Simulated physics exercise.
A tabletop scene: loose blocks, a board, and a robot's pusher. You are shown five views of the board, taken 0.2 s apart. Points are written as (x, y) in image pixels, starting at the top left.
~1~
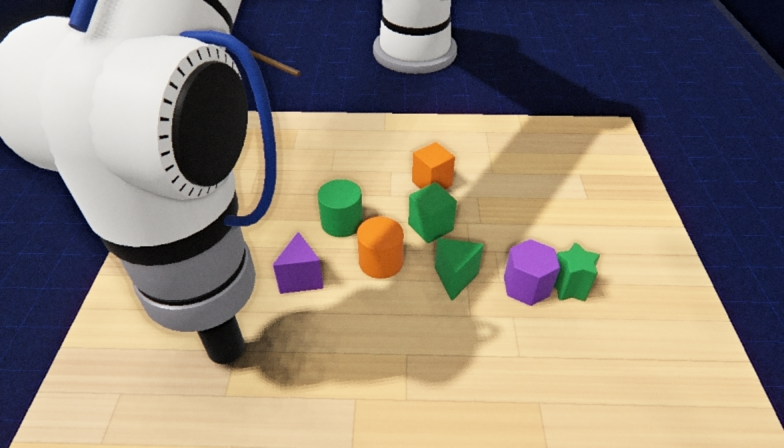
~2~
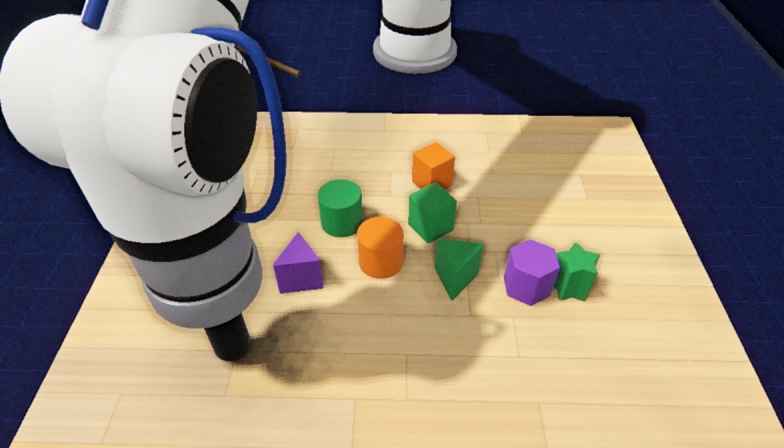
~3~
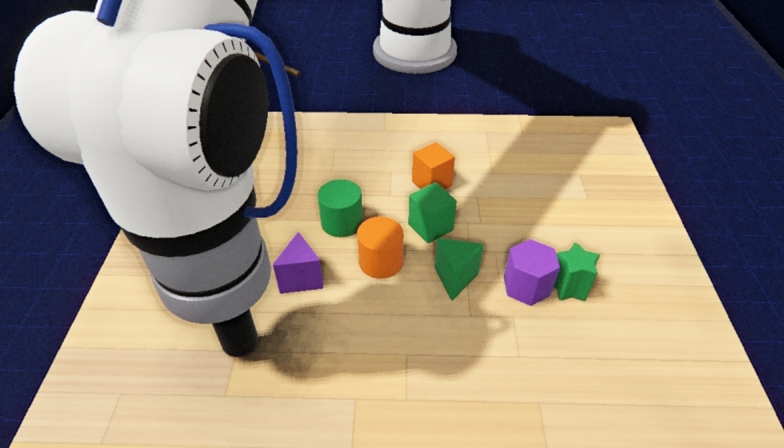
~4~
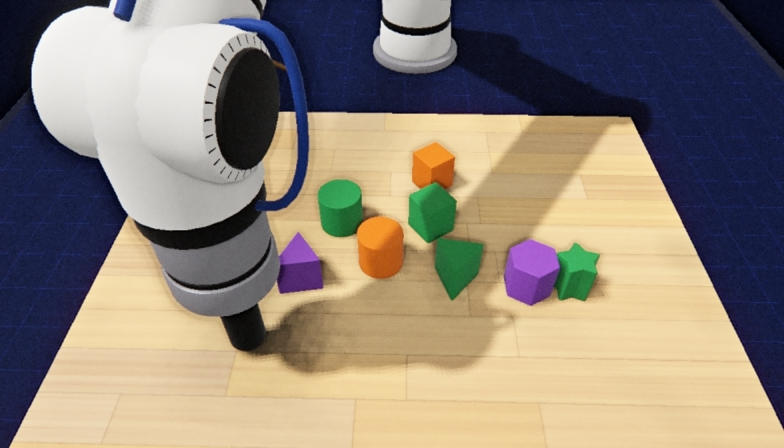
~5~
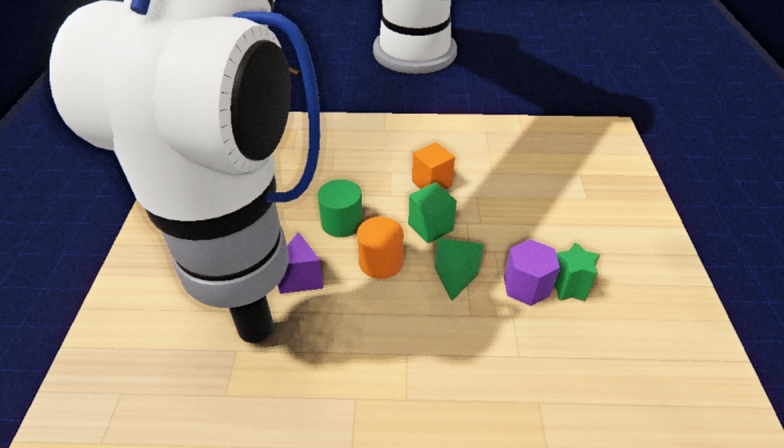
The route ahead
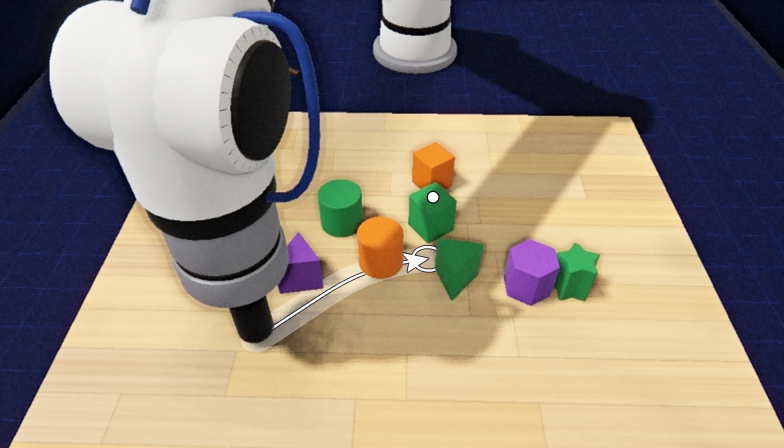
The clip opens on a light wooden tabletop scattered with green, orange and purple blocks, a white robot arm at the left holding its black pusher near the surface. The arm shifts a short way right and slightly toward the back, its tip staying clear of the blocks, which remain still.
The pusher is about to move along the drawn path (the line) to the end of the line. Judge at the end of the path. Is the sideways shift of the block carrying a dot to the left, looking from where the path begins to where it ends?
In short: Yes.
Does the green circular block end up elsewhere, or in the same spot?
It barely shifts, if at all.
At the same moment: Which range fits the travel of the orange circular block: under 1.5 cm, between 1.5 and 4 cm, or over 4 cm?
Overall it shifts more than 4 cm.
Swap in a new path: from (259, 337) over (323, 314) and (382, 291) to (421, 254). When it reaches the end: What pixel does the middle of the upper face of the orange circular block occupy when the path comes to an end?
The answer is (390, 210).
The drawn path runs from (259, 337) through (342, 284) to (428, 259); the dot is on the green four-sided block.
The first path, step by step. One third of the way, pusher at (314, 291); purple triangle at (299, 249).
Two thirds of the way, pusher at (369, 262); purple triangle at (302, 246), turned 30° anticlockwise; orange circular block at (399, 223).
At the end, pusher at (429, 250); purple triangle at (302, 246), turned 30° anticlockwise; green circular block not moved; orange circular block at (448, 205); green four-sided block at (450, 179), turned 45° anticlockwise; green triangle at (463, 252).
